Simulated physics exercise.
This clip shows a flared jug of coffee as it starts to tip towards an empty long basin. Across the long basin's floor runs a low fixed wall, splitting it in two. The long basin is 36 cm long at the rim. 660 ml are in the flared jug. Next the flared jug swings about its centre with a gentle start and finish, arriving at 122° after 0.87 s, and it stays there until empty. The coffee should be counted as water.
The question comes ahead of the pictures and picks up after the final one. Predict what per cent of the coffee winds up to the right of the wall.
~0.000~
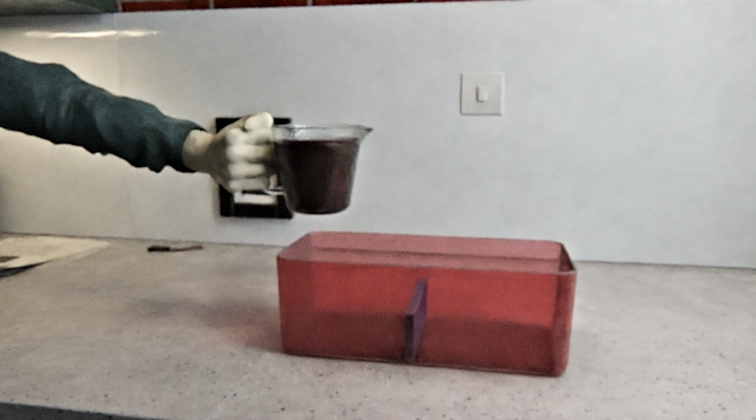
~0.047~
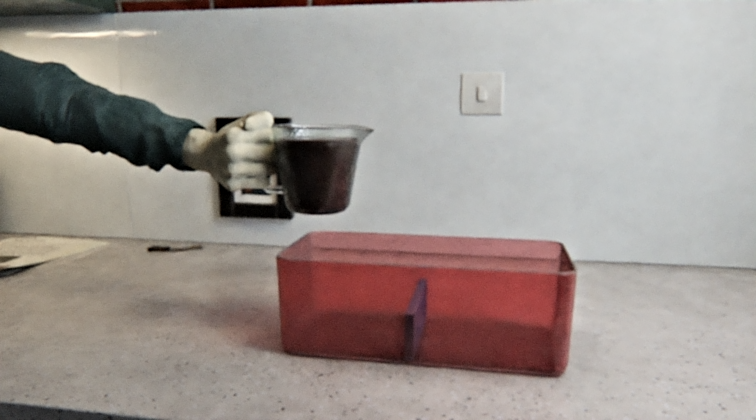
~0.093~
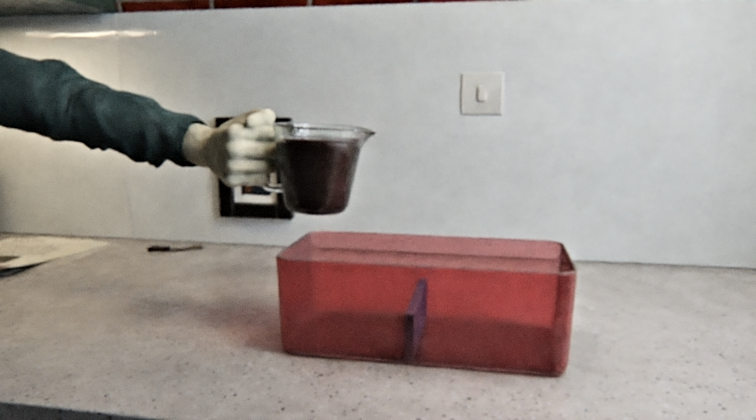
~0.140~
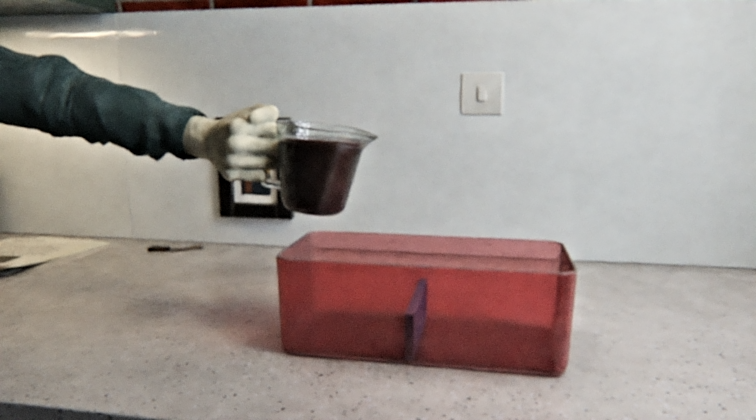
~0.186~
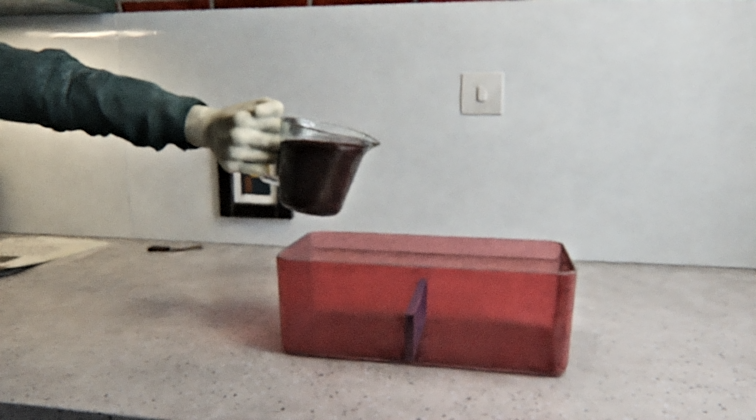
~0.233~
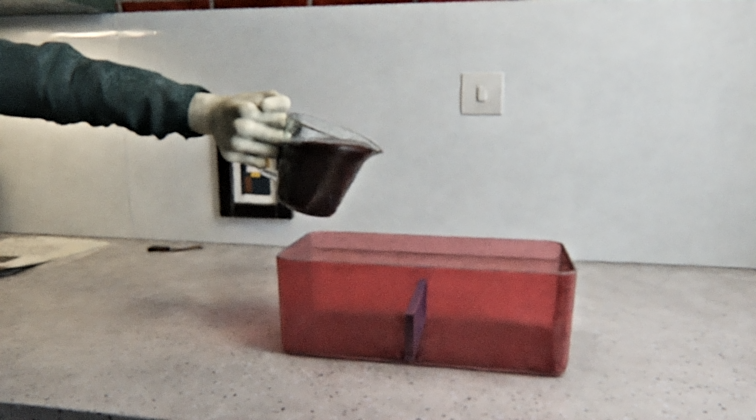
Roughly 25 per cent is past the wall.
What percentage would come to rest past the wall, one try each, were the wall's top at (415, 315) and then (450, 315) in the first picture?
35 then 10 %.
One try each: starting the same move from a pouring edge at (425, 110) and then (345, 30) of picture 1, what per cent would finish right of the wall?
I'd expect close to 90 per cent and then close to 15 per cent.
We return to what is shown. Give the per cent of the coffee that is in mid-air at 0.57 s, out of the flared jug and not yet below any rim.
Some 22 per cent, I reckon.
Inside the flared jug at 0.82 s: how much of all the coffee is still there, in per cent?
Near 2 percent, more or less.
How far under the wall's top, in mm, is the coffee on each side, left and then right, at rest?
Near 42 mm for the left and near 56 mm for the right.
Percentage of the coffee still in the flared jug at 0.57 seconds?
Around 50 percent.
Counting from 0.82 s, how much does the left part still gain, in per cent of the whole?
I'd put it at some 2 percent.
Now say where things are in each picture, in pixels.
Tilt 0°; pouring edge (374, 128); surface from (280, 139) to (360, 140); the long basin's rim runs from (294, 245) to (569, 258); the wall's top is at (417, 295), in the first picture.
Tilt 1°; pouring edge (374, 129); surface from (280, 138) to (360, 140), in the second picture.
Tilt 3°; pouring edge (376, 132); surface from (282, 138) to (361, 141), in the third picture.
Tilt 8°; pouring edge (378, 137); surface from (284, 137) to (364, 143), in the fourth picture.
Tilt 13°; pouring edge (381, 143); surface from (287, 138) to (368, 144), in the fifth picture.
Tilt 20°; pouring edge (384, 151); surface from (288, 141) to (375, 146), in the sixth picture.
After 0.57 s the tilt is 90° and 49 per cent is still to pour, 12 is left of the wall and 17 right of it.
After 0.82 s the tilt is 121° and 2 per cent is still to pour, 72 is left of the wall and 23 right of it.
After 1.09 s the tilt is 122° and 0 per cent is still to pour, 74 is left of the wall and 25 right of it.
After 1.37 s the tilt is 122° and 0 per cent is still to pour, 74 is left of the wall and 25 right of it.
In the end 74 per cent lies left of the wall, 25 right of it and 2 outside.
